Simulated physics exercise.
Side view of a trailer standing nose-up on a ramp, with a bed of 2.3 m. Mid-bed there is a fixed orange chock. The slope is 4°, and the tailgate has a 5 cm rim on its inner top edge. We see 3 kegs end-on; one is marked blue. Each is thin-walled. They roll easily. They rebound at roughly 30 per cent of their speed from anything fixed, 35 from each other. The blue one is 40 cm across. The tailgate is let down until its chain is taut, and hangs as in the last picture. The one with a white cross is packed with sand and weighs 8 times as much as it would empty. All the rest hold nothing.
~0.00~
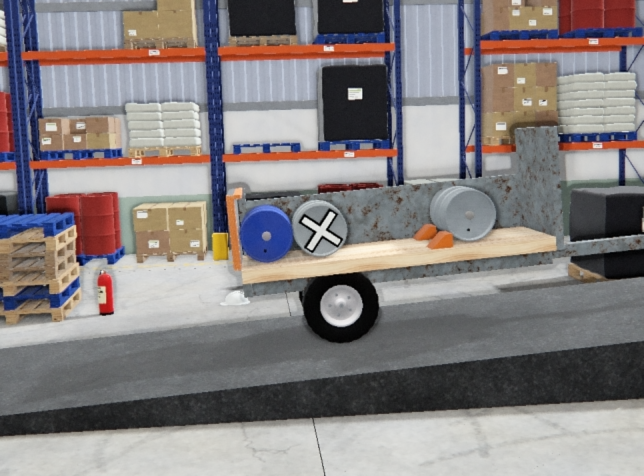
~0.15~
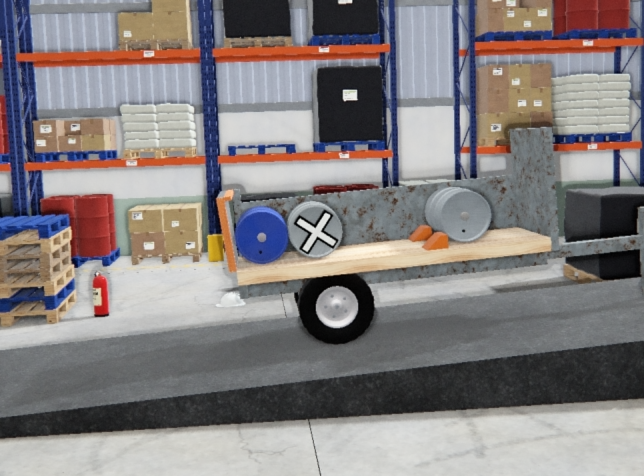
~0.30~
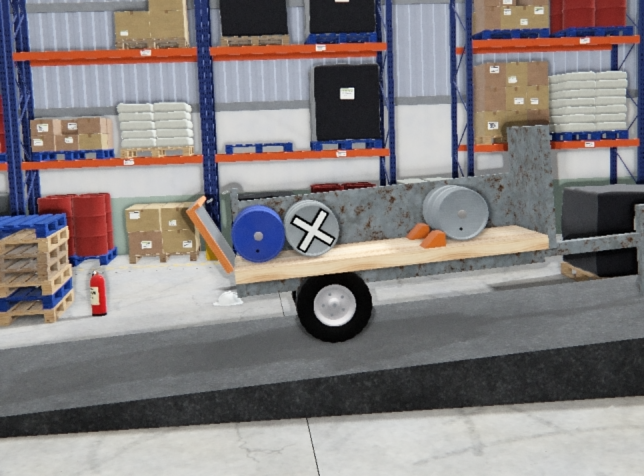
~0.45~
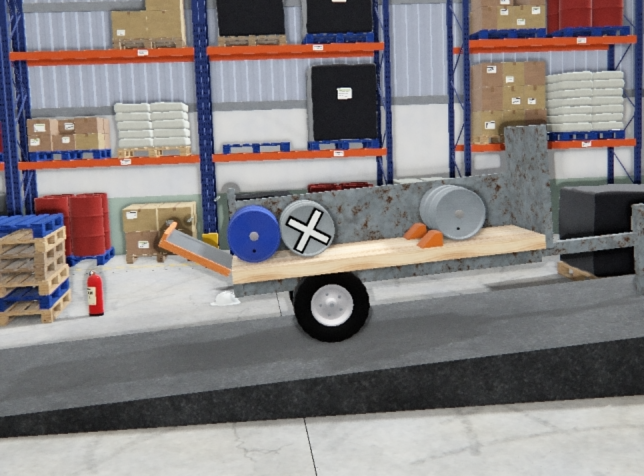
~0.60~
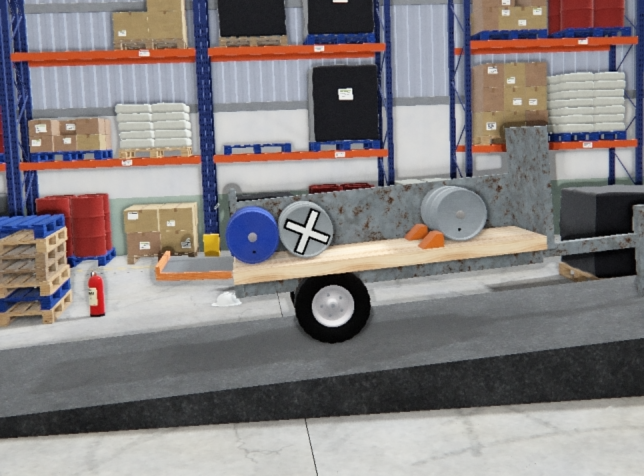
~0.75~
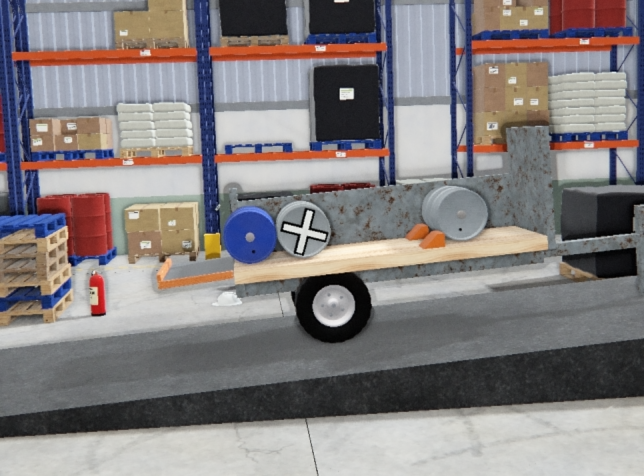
In a warehouse with tall racks of boxes and sacks, a trailer stands nose-up on a dark ramp, seen from the side. On its pale wooden bed are a blue keg at the left, a grey one marked with a white cross beside it, and another grey one by orange wedges farther right. The camera drifts slightly right and steadies as the orange-edged tailgate swings down leftward past level, and the two left kegs roll slightly left.
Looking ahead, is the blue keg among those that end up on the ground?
The blue keg rolls out.
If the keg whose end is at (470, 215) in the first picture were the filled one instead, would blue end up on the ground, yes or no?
Then blue no.
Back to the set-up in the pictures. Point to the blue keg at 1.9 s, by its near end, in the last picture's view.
Near (190, 246).
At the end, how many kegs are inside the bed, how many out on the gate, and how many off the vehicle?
1, 1 and 1.
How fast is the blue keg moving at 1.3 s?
Roughly 0.3 m/s.
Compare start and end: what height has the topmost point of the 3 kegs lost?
About 0 cm.
After 1.3 s, blue is on the gate, 5 cm past the hinge, rolling left; 0 of 3 are out.
After 1.9 s, blue is on the gate, 30 cm past the hinge, rolling left; 0 of 3 are out.
After 2.6 s, blue is dropping off the gate; 1 of 3 is out.
At rest (6.5 s), blue is out on the ground; 1 of 3 is out.
